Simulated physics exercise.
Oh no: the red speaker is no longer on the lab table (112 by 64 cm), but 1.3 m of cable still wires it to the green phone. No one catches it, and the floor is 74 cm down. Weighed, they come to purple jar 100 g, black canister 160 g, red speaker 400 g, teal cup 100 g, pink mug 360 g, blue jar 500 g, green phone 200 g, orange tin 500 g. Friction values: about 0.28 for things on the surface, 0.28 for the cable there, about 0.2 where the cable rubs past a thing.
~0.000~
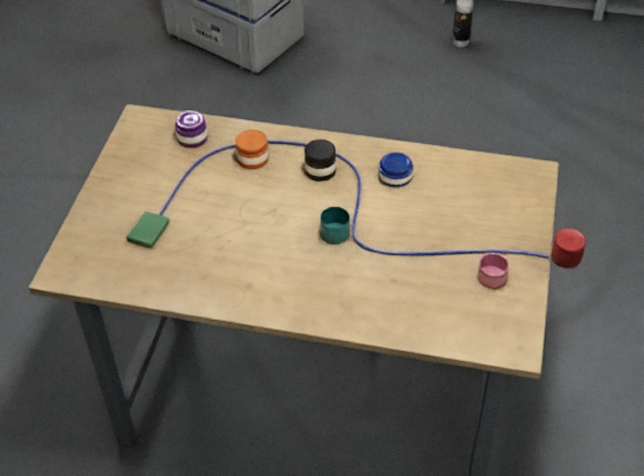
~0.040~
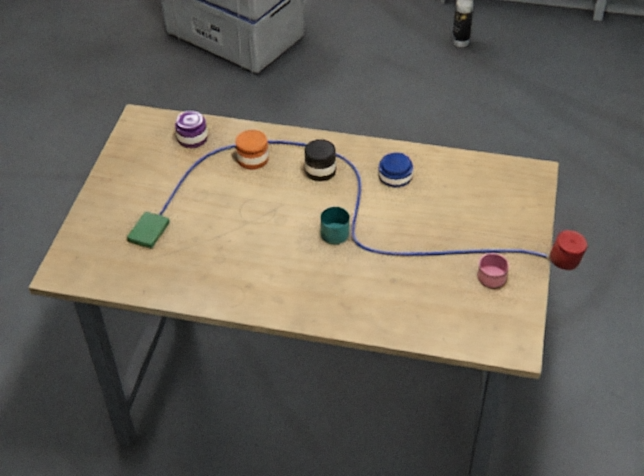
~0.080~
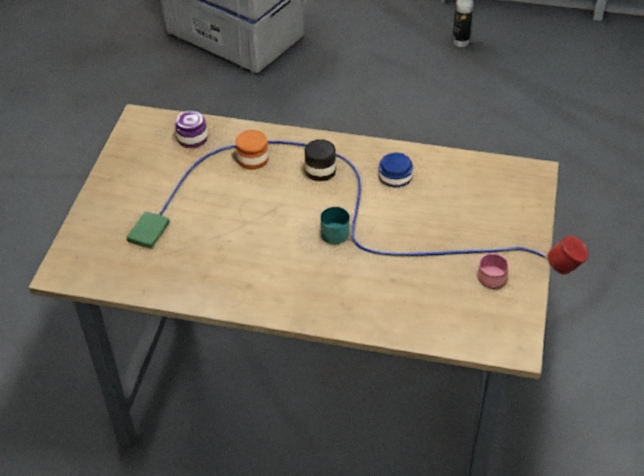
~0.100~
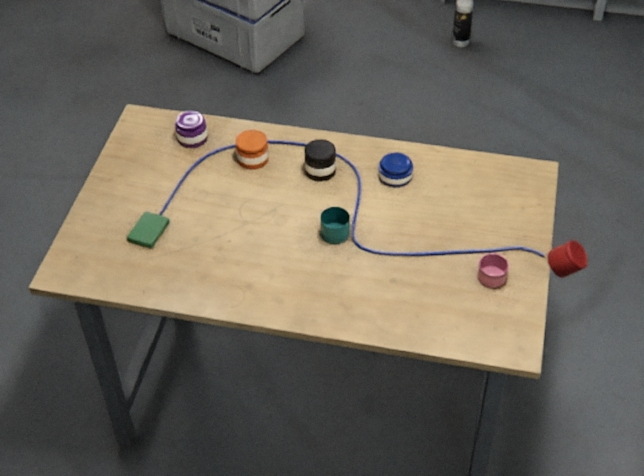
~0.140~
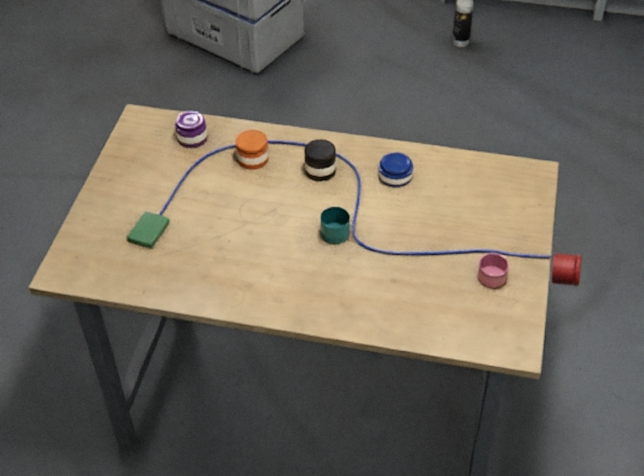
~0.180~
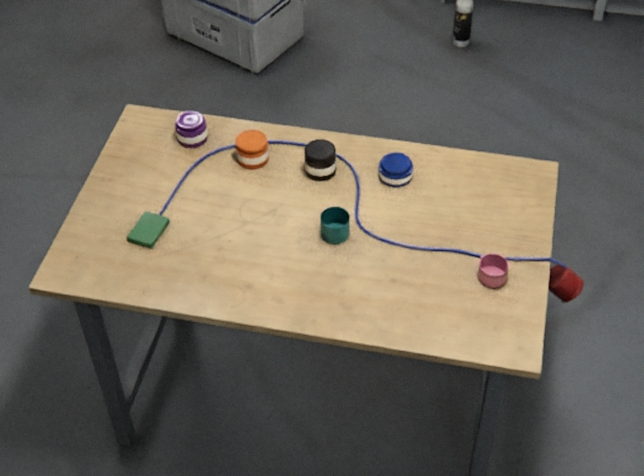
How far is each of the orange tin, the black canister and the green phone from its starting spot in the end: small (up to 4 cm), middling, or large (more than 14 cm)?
The orange tin ends a middling distance away, the black canister ends a middling distance away, the green phone ends a large distance away.
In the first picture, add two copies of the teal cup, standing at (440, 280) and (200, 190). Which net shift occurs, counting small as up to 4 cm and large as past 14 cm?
The first ends up with a short displacement, the second with a mid-sized displacement.
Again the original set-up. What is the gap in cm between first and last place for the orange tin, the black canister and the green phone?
Orange tin 10 cm, black canister 8 cm, green phone over the edge.
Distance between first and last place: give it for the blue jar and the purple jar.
Blue jar: 0 cm; purple jar: 0 cm.
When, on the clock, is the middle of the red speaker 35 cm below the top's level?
Close to 0.36 s.
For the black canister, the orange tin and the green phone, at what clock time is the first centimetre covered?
The black canister gets there at 0.32 s, the orange tin at 0.34 s and the green phone at 0.32 s.
At 0.4 s, the cable's tail end at (210, 188); green phone 14 cm off its start, orange tin 6 cm off its start, black canister 6 cm off its start.
At 0.7 s, the cable's tail end at (293, 163); green phone 40 cm off its start, orange tin 10 cm off its start, black canister 8 cm off its start.
At 0.9 s, the cable's tail end at (343, 143); green phone 59 cm off its start at (358, 133), orange tin 10 cm off its start at (268, 164), black canister 8 cm off its start at (312, 170).
At 1.2 s, the cable's tail end at (377, 139); green phone over the edge, orange tin 10 cm off its start, black canister 8 cm off its start.
At 2.4 s, the cable's tail end at (376, 138); green phone over the edge, orange tin 10 cm off its start at (268, 164), black canister 8 cm off its start at (312, 170), red speaker over the edge.
